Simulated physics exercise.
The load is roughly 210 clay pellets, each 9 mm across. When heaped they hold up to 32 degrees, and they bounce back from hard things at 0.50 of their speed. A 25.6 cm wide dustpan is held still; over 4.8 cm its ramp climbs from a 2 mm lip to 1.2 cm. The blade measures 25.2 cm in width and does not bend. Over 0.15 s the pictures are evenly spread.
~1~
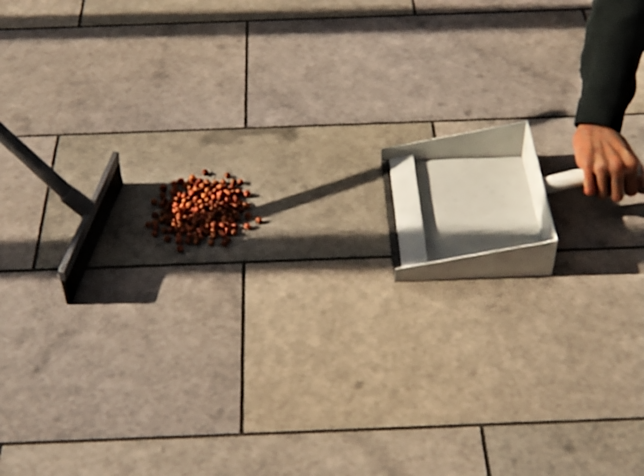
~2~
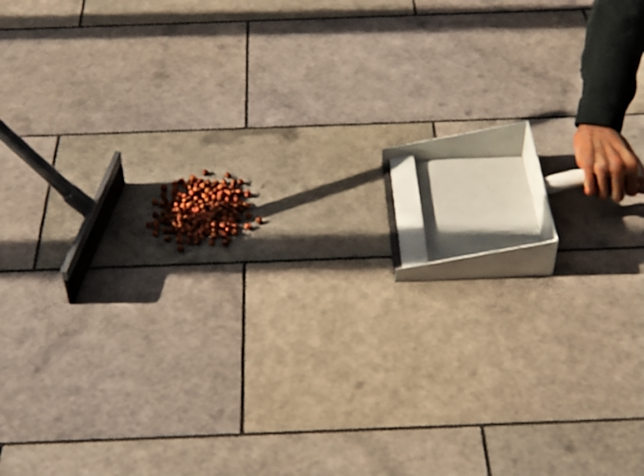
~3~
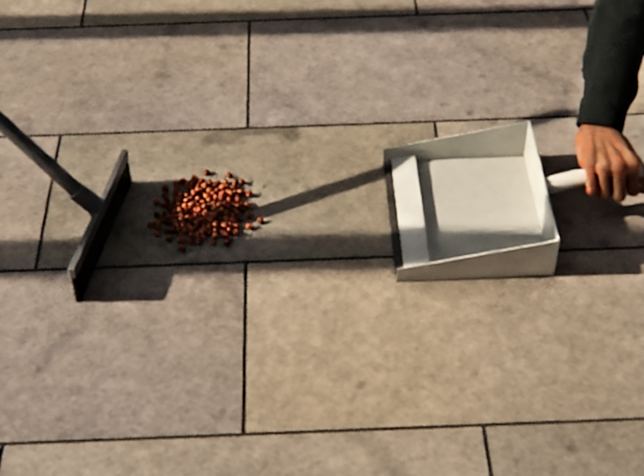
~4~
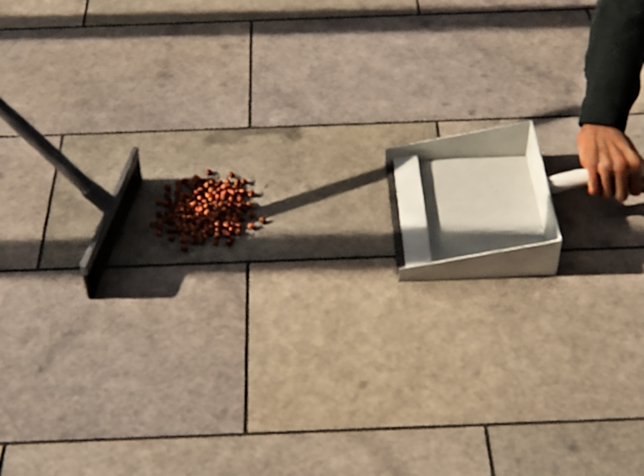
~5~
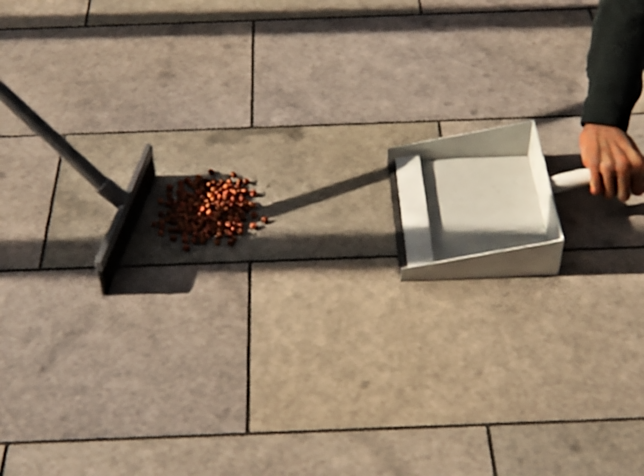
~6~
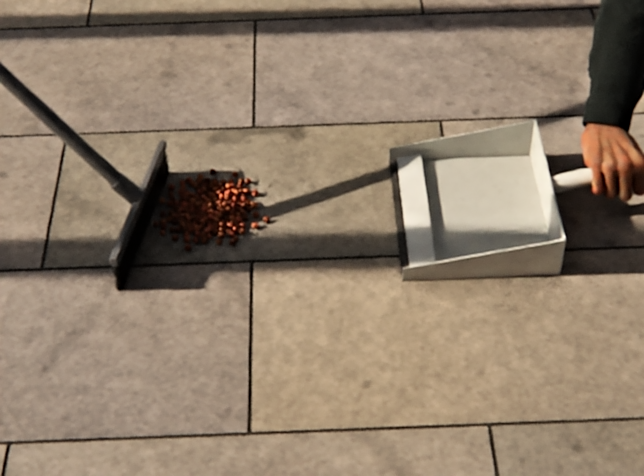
A dark blade slides right to the edge of reddish pellets while a hand holds a dustpan still.
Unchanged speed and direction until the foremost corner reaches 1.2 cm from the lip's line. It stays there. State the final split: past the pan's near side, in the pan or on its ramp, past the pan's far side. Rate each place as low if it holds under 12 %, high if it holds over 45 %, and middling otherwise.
Near side - low; pan - low; far side - middling.
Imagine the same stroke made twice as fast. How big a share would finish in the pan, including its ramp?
Share: Close to 30 %.
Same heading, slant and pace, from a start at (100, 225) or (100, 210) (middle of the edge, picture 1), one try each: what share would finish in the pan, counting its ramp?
Around 5 percent, then around 0 percent.
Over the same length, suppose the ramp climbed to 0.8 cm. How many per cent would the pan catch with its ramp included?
That would give something like 10 per cent.
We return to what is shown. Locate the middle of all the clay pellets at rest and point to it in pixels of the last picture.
Near (381, 192).
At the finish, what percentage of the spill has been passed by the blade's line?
Near 15 percent, give or take.
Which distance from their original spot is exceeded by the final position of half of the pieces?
26 cm or thereabouts.
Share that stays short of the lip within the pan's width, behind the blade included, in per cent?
Roughly 75 percent.
Then, 0.28 s after the last picture, middle of the blade 21 cm from the lip; 0 % over the lip, far side 5 %, near side 0 %.
Then, 0.46 s after the last picture, middle of the blade 10 cm from the lip; 0 % over the lip, far side 15 %, near side 0 %.
Then, 0.77 s after the last picture, middle of the blade 4 cm from the lip; 10 % over the lip, far side 20 %, near side 0 %.
In the end, near side 0 %, pan 10 %, far side 20 %, in front of the lip or behind the blade 75 %.
